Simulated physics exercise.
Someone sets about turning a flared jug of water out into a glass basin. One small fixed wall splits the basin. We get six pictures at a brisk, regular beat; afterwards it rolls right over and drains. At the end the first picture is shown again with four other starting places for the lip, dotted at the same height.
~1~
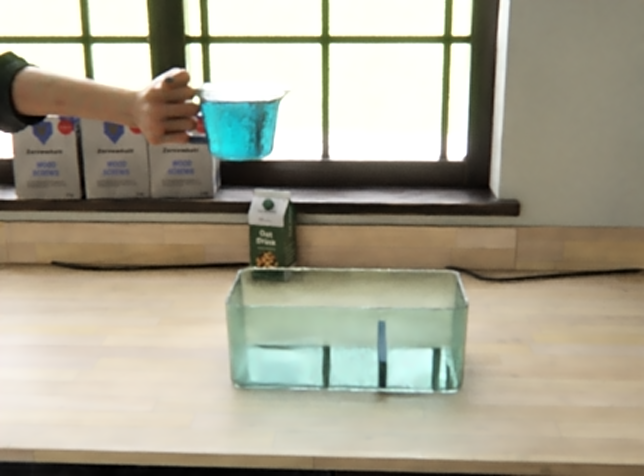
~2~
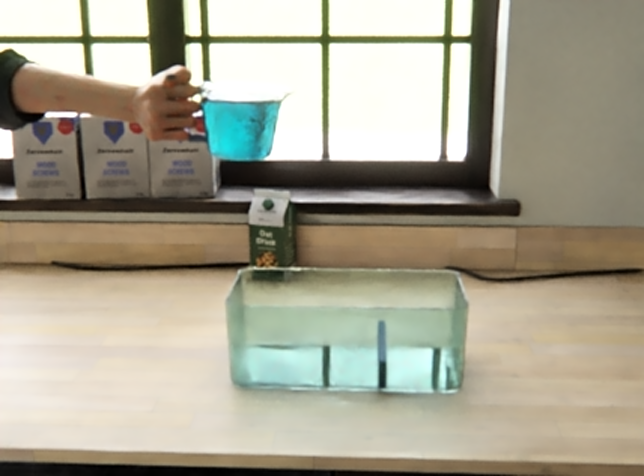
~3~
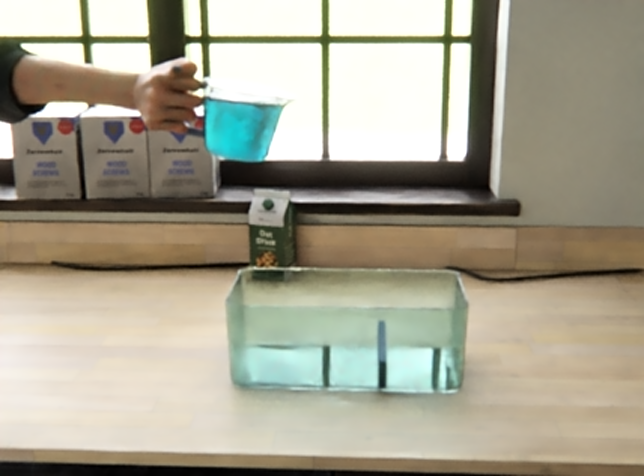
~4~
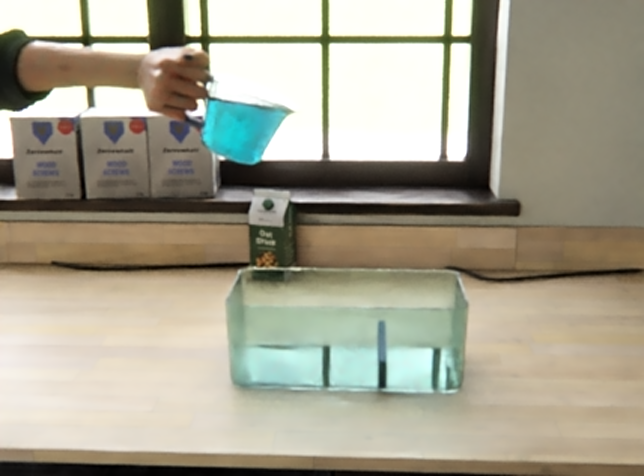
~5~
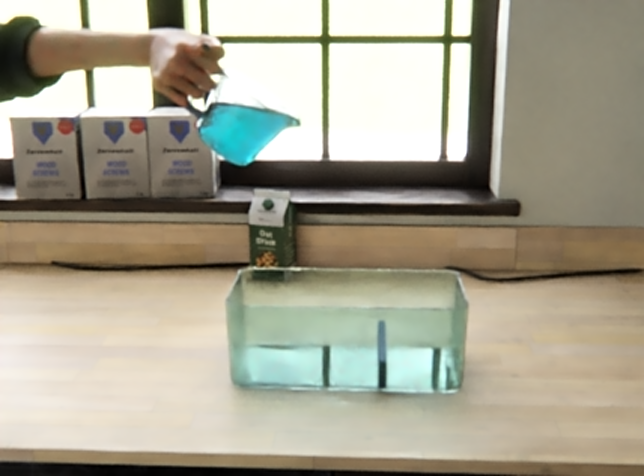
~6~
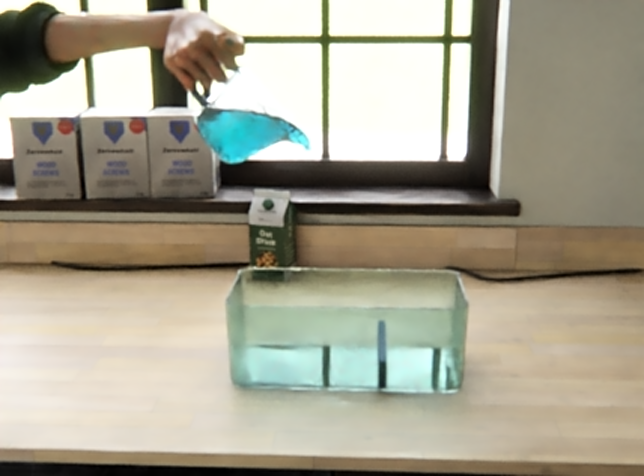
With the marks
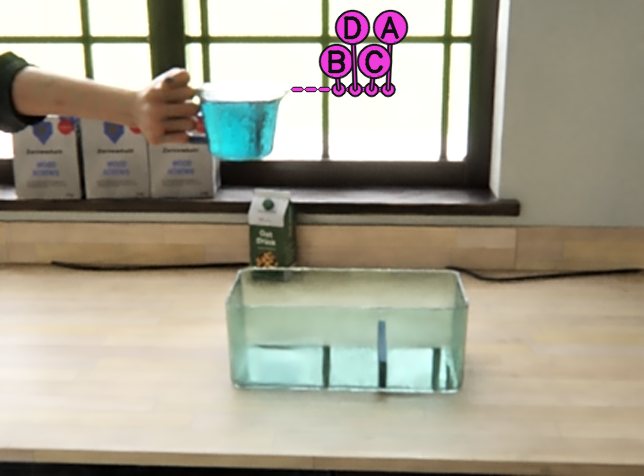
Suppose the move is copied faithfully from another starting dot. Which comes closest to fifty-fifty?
Go for D.
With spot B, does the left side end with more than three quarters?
No, it does not.
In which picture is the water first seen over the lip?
Picture 5.
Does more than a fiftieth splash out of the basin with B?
Yes, it does.
On the marked copy, A at (388, 89); B at (338, 89); C at (371, 89); D at (355, 89).
If A is chosen, about 29 % ends left of the wall and 59 % right of it; 12 % is lost outside.
If B is chosen, about 59 % ends left of the wall and 33 % right of it; 9 % is lost outside.
If C is chosen, about 33 % ends left of the wall and 53 % right of it; 13 % is lost outside.
If D is chosen, about 47 % ends left of the wall and 46 % right of it; 7 % is lost outside.
